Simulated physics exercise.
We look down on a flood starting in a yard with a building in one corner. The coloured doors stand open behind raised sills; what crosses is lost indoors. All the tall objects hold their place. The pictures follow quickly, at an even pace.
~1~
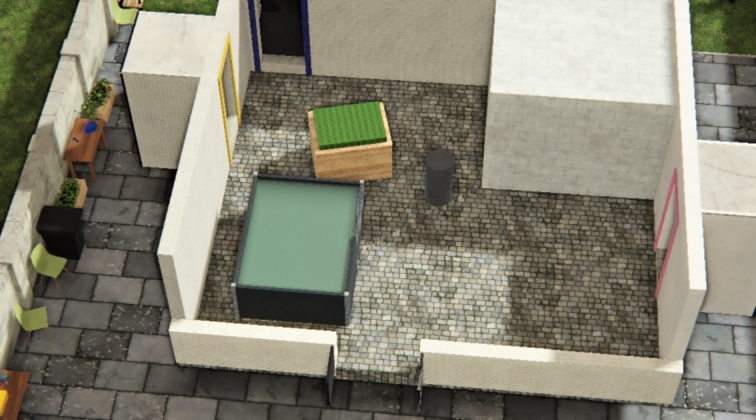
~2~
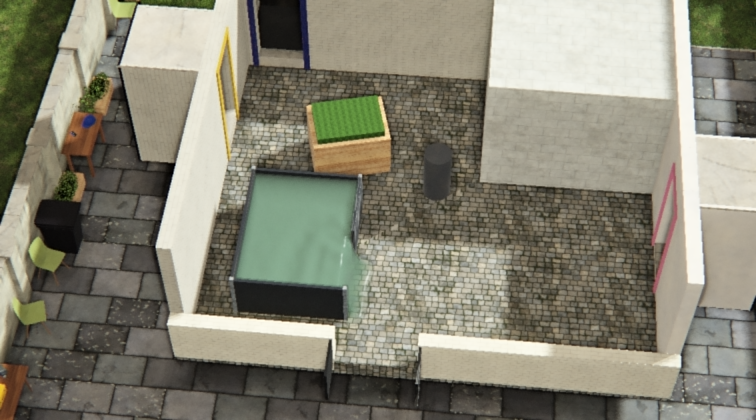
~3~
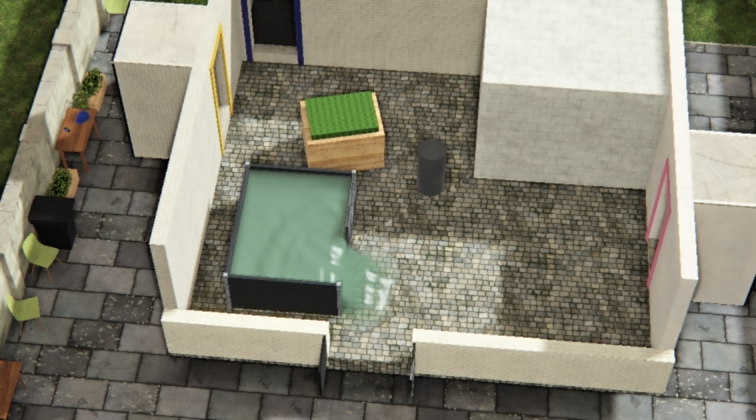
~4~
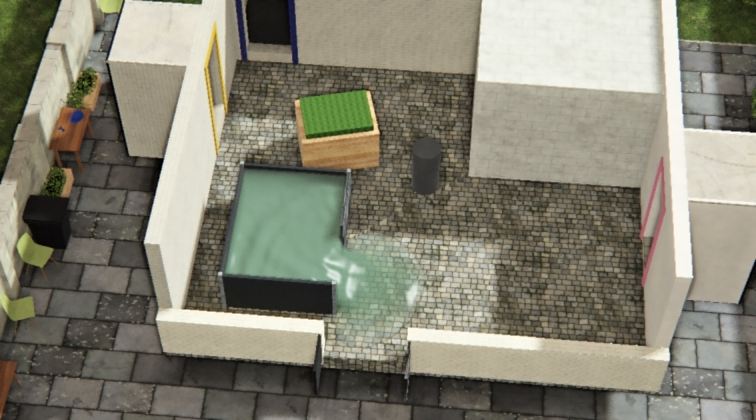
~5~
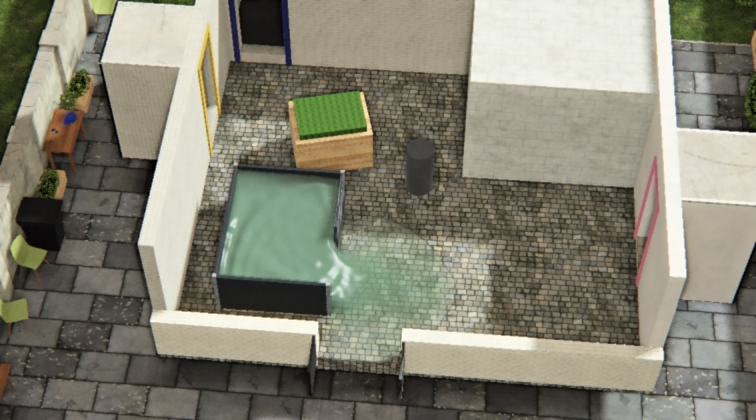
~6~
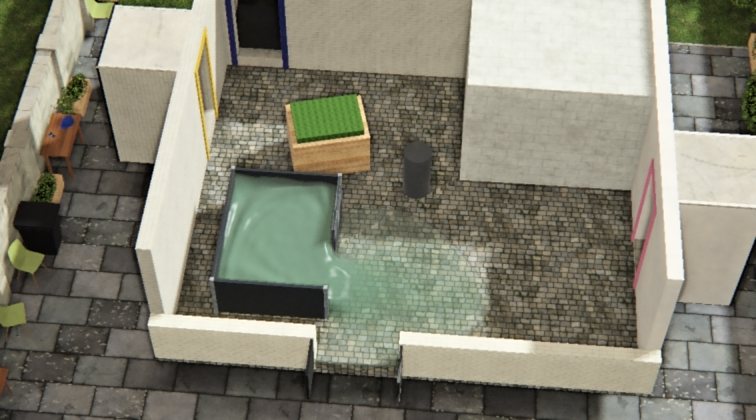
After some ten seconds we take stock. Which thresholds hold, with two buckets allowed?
The pink door takes more than that; the yellow door stays under that; the blue door stays under that.
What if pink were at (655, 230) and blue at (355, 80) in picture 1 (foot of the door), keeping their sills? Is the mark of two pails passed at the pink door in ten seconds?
Pink goes over.
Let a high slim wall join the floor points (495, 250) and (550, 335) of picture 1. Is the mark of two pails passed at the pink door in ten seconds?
In short: Pink stays under.
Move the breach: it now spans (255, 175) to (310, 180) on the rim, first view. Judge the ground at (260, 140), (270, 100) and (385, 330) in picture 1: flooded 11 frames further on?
In that order: Awash, under water, free of water.
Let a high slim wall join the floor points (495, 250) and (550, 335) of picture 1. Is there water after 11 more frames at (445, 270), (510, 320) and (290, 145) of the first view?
As listed: Wet, awash, dry.
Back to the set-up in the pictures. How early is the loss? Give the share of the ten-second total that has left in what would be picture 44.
I make it 60 per cent.
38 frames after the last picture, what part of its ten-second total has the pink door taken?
Close to 80 %.
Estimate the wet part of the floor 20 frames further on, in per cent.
I make it 50 per cent.
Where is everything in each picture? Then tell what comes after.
Still water in the water tank at (300, 235), in the first frame.
The front is at (348, 324), out from the gap at (348, 281), in the second frame.
Water pours out at (342, 277) and has run to (391, 262), in the third frame.
Water pours out at (337, 277) and has run to (421, 284), in the fourth frame.
The front is at (450, 281), out from the gap at (331, 277), in the fifth frame.
The front is at (485, 309), out from the gap at (329, 280), in the sixth frame.
A moment on, water covers 40 % of the floor; the pink door not reached, the yellow door not reached, the blue door not reached.
Next, water covers 50 % of the floor; the pink door under two buckets in, the yellow door not reached, the blue door not reached.
Then, water covers 50 % of the floor; the pink door over two buckets in, the yellow door not reached, the blue door not reached.
Later, water covers 65 % of the floor; the pink door far over two buckets in, the yellow door not reached, the blue door not reached.
In the end, water covers 85 % of the floor; the pink door far over two buckets in, the yellow door wet at the sill, nothing in, the blue door wet at the sill, nothing in.
